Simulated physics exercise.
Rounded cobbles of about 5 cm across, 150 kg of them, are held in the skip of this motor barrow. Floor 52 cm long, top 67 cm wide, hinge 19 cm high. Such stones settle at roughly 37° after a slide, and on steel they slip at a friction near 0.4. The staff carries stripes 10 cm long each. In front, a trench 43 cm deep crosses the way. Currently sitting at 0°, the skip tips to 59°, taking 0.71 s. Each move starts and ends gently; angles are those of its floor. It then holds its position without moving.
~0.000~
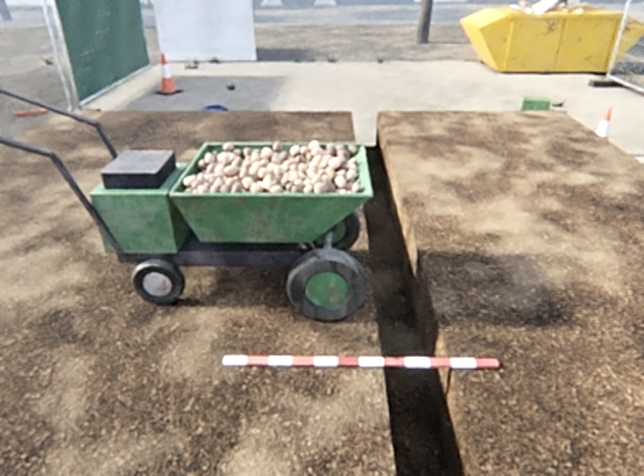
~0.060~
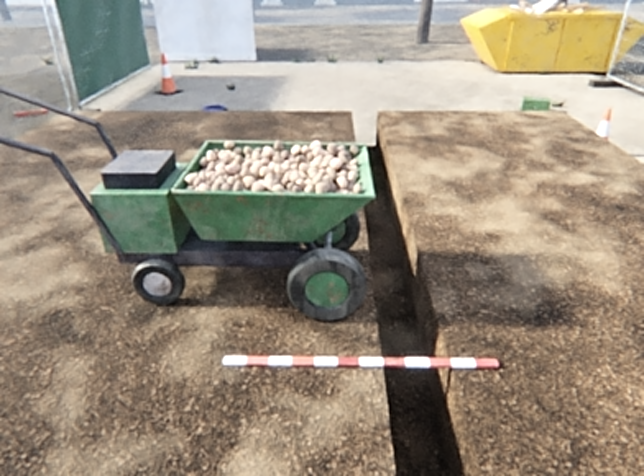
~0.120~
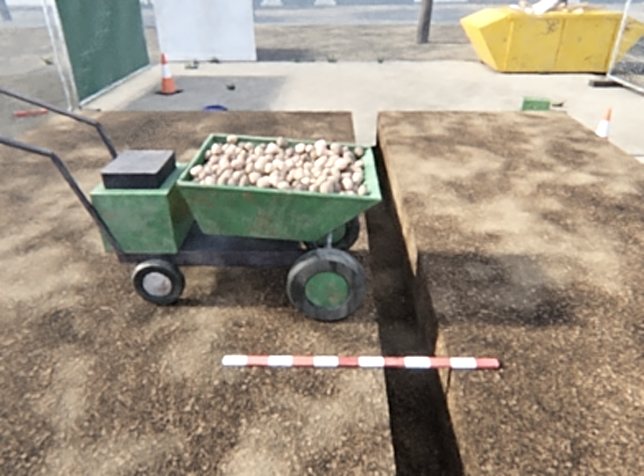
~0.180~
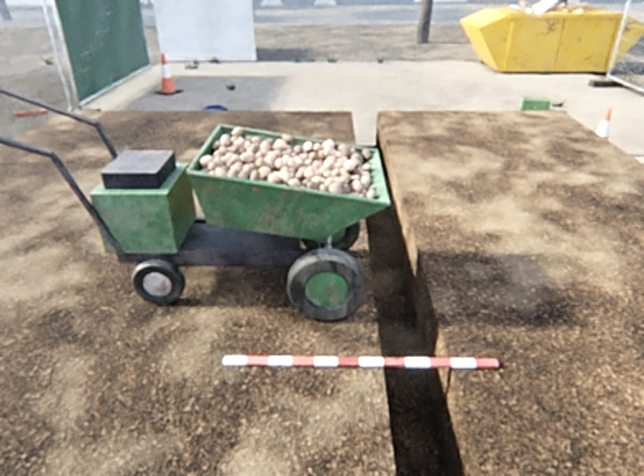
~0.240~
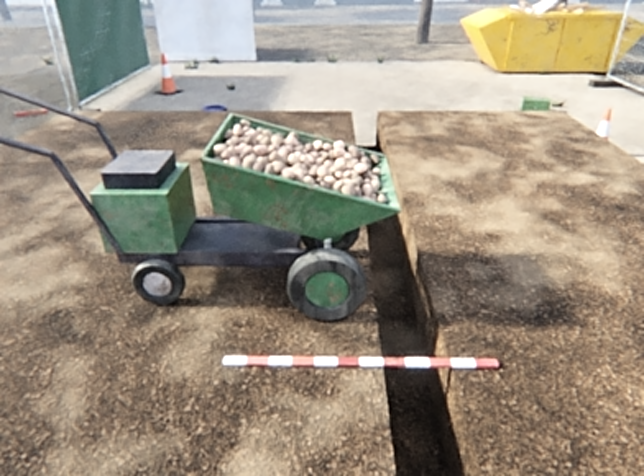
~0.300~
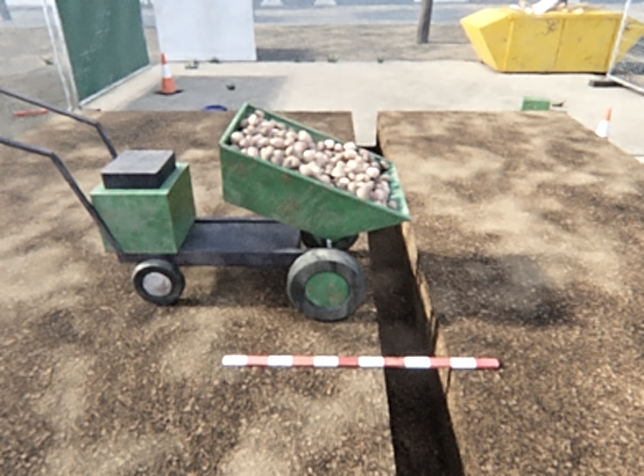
A green motor barrow loaded with rounded cobbles stood beside a narrow trench, and its skip slowly tilted forward to the right, the back end rising while the wheels stayed still.
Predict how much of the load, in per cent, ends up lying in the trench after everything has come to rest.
Roughly 22 per cent of it.
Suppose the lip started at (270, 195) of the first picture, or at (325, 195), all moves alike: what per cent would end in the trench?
Roughly 85 per cent, then 60 per cent.
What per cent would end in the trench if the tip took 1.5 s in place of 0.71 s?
Then some 30 per cent would.
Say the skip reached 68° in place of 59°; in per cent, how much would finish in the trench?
Close to 15 per cent then.
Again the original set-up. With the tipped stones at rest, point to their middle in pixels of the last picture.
I'd point somewhere around (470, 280).
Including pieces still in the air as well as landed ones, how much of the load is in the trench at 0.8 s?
Around 0 per cent of it, at that instant.
After 0.5 s the floor is at 50°; 100 % in the skip; the foremost stones are at (415, 213).
After 0.8 s the floor is at 59°; 83 % in the skip, 1 % in the trench, 16 % past the trench; the foremost stones are at (471, 256).
After 1.2 s the floor is at 59°; 37 % in the skip, 1 % in the trench, 62 % past the trench; the foremost stones are at (573, 274).
After 3.1 s the floor is at 59°; 0 % in the skip, 22 % in the trench, 78 % past the trench; the foremost stones are past the picture's edge.
